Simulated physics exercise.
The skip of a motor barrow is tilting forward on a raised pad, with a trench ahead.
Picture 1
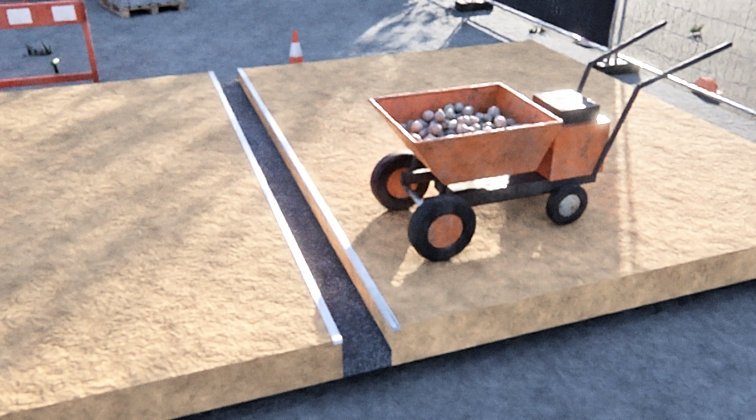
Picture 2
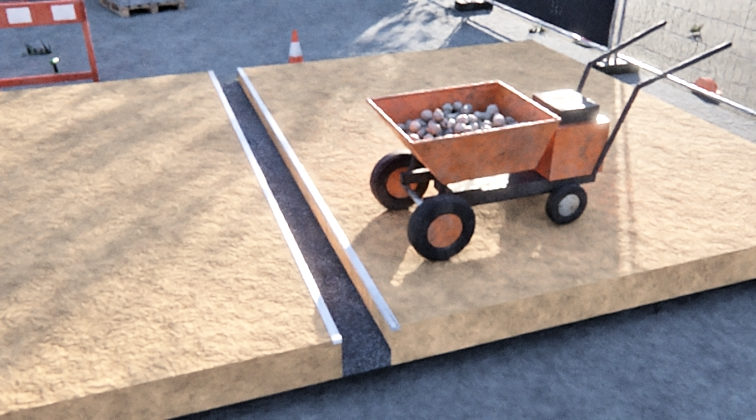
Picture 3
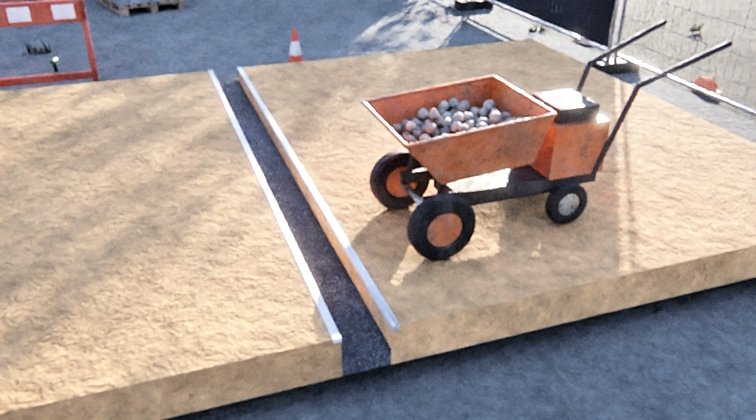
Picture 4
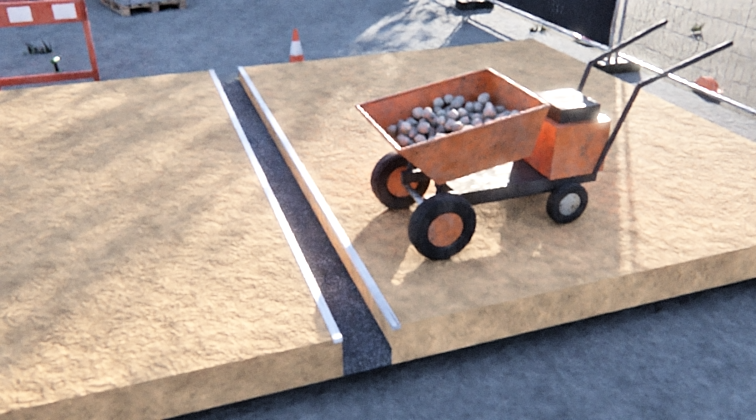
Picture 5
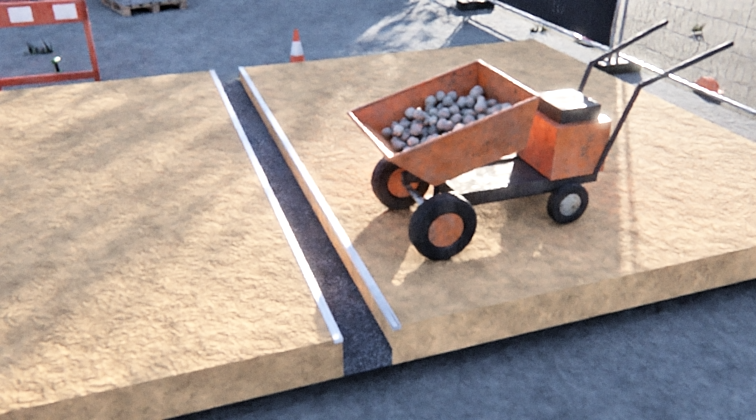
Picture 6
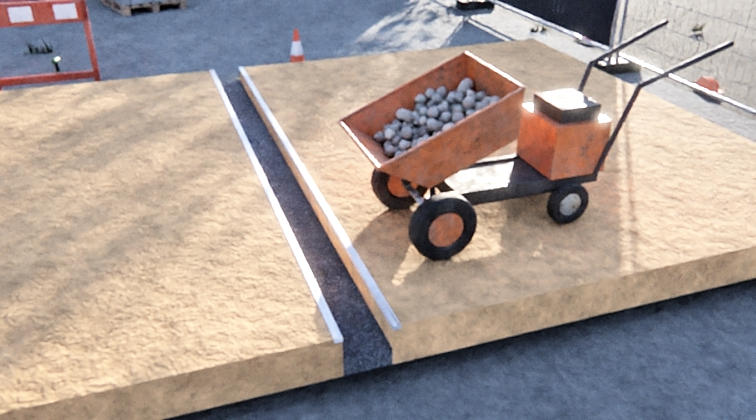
A raised sandy pad on a grey gravel yard, with fencing and a traffic cone behind, is seen from above at an angle. An orange motor barrow with black wheels and handles stands on the right, its skip full of rounded grey and brownish stones, facing a narrow dark trench edged with pale strips. The skip tilts gradually forward to the left, its rear rising from the engine box, while the wheels and camera stay still.
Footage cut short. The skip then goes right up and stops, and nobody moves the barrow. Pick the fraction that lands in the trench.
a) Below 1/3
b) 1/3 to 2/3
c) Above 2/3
(b) 1/3 to 2/3.
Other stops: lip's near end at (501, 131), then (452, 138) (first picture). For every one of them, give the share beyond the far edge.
About 0 % and 10 %.
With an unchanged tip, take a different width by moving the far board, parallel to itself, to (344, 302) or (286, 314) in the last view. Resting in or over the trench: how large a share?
The first try lands around 10 %, the second around 90 %.
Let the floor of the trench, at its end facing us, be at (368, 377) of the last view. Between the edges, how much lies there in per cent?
The share would be close to 70 percent.
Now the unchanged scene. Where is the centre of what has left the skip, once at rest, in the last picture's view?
Resting centre, last frame: Roughly (307, 249).
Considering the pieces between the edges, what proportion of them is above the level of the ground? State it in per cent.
25 per cent or so.
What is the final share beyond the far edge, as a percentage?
It comes to close to 30 %.
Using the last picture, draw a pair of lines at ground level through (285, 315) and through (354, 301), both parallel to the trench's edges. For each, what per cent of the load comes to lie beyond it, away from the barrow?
Close to 10 % and 70 %, in that order.
Soon after the last picture, skip tipped steeply; all in the skip.
A little later, skip tipped right over; most in the skip; about a quarter in or heaped over the trench; a small part beyond it; a stray few falling.
Later still, skip tipped right over; about a quarter in the skip; about half in or heaped over the trench; about a third beyond it.
At rest, skip tipped right over; about a quarter in the skip; about half in or heaped over the trench; about a third beyond it.
